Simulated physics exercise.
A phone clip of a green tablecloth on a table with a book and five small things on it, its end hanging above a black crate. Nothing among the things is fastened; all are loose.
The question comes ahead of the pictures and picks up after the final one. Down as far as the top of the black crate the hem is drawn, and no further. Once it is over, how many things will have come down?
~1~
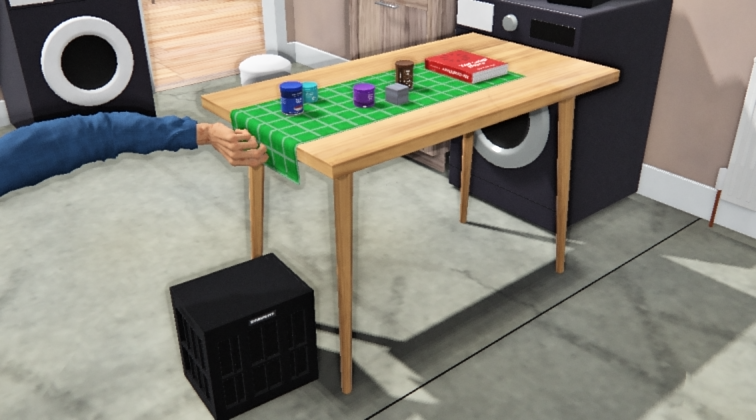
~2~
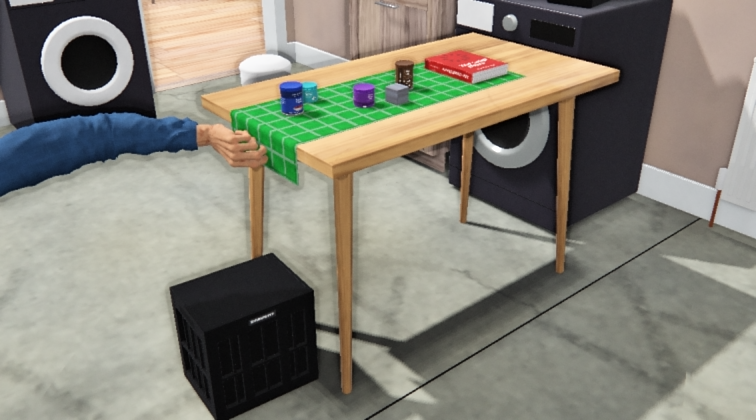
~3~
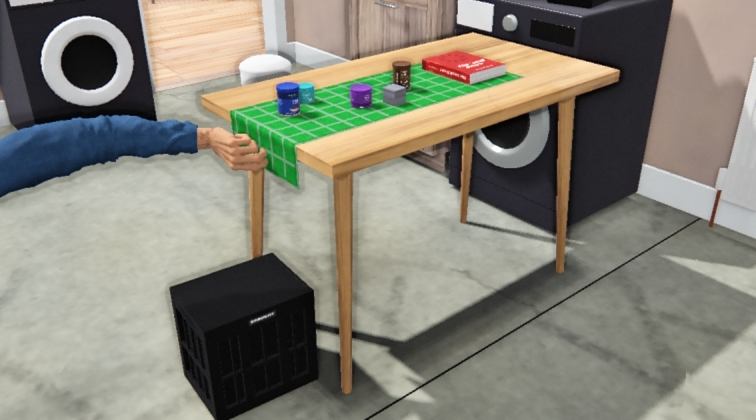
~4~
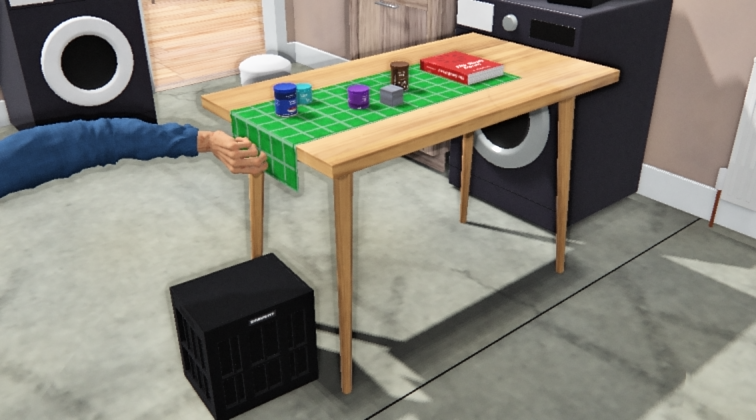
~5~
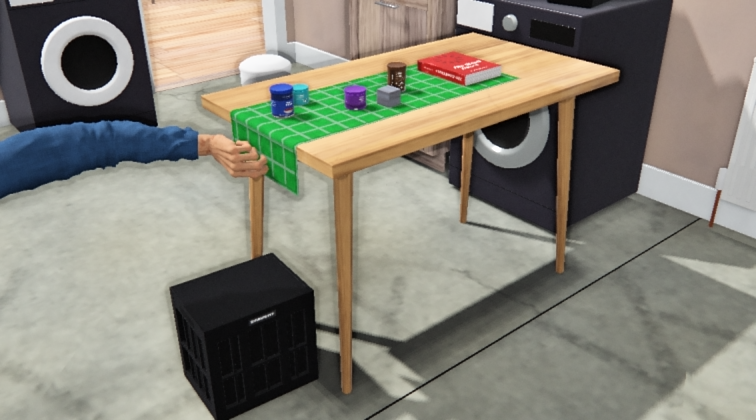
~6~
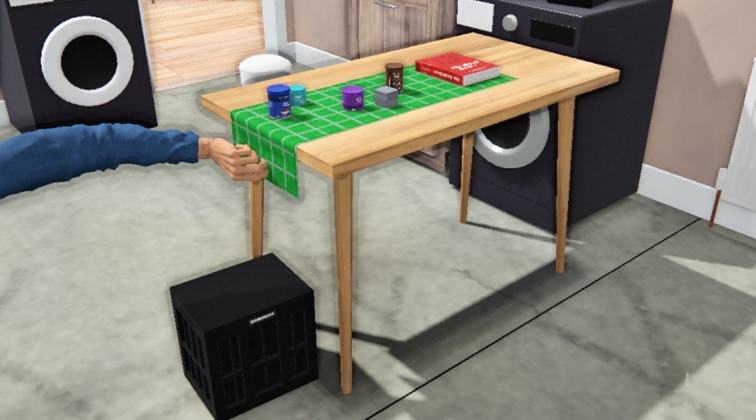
The number that drops will be three.
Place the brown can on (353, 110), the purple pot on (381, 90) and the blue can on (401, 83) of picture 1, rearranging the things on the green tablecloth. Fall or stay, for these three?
In the end the brown can is no longer on top, the purple pot is still on top, and the blue can is still on top.
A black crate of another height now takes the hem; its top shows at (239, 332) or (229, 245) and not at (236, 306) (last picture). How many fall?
Count: 4, then 1.
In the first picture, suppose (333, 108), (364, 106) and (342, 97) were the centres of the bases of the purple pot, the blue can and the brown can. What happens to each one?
The purple pot would end up off, the blue can would end up off, the brown can would end up off.
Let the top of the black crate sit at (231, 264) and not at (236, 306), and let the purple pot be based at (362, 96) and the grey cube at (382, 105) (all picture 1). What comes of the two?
The purple pot ends up still on top and the grey cube ends up still on top.
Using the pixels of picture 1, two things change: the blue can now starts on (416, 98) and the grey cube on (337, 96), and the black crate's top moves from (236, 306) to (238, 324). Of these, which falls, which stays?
First the blue can: It is still up there. Then the grey cube: It ends off the top.
Soon after, hem near (269, 249); blue can and turquoise pot gone.
After that, hem on the crate; blue can, turquoise pot and purple pot gone.
In the end, hem on the crate; blue can, turquoise pot and purple pot gone. It carries off three.
